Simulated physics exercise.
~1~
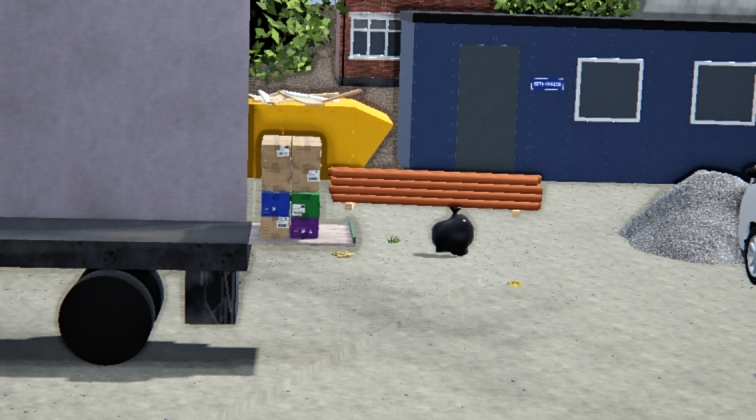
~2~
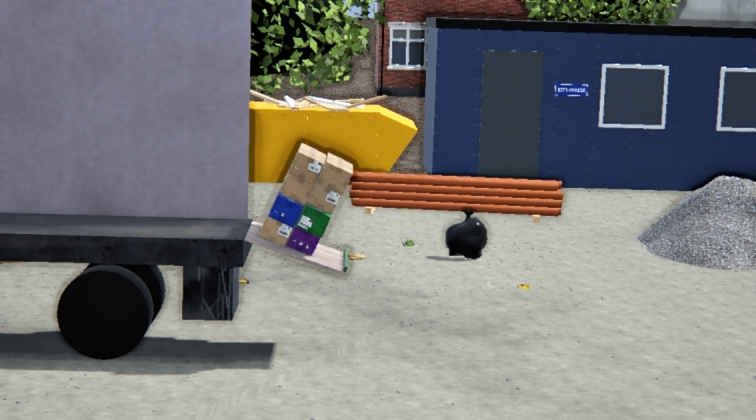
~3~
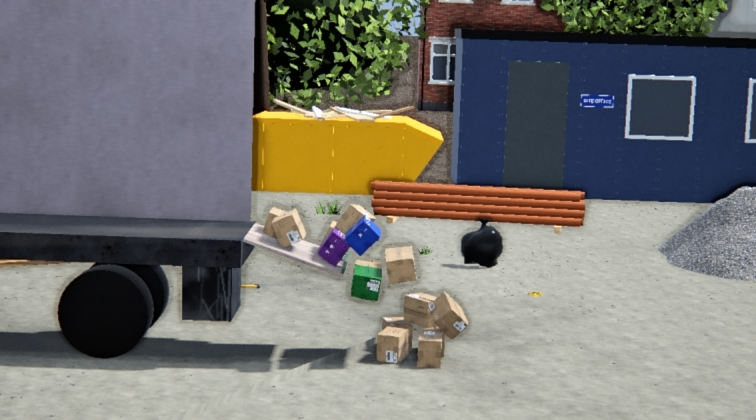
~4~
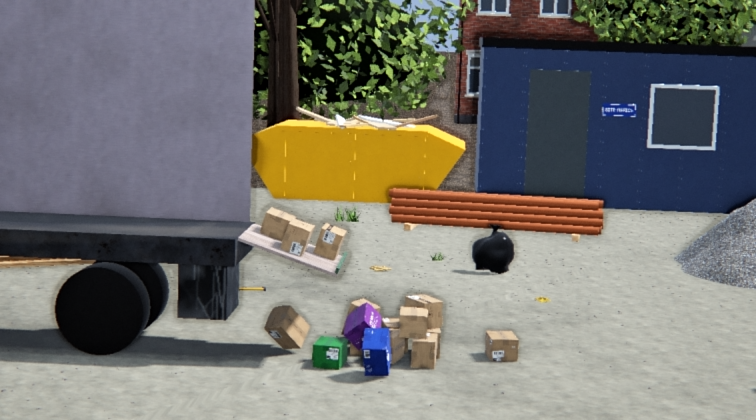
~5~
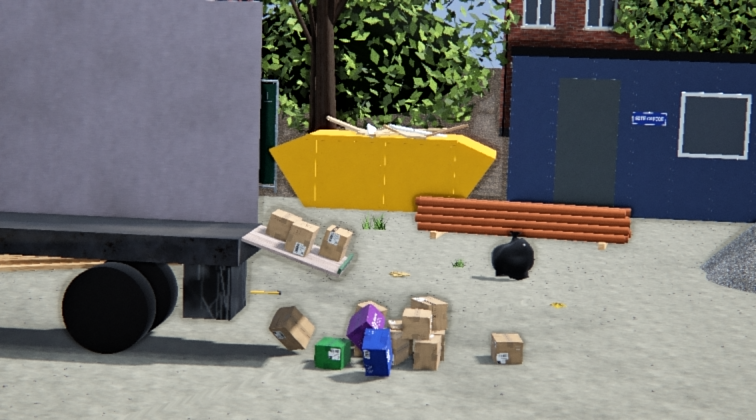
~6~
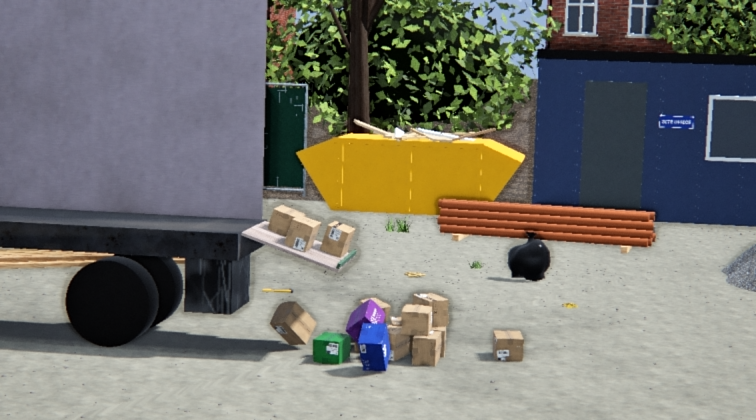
A stack of brown, blue, green and purple parcels on a lorry's tail lift leans right as the platform droops, then topples and spills over the edge, ending with most parcels, including the coloured ones, heaped on the ground and three brown ones still aboard.
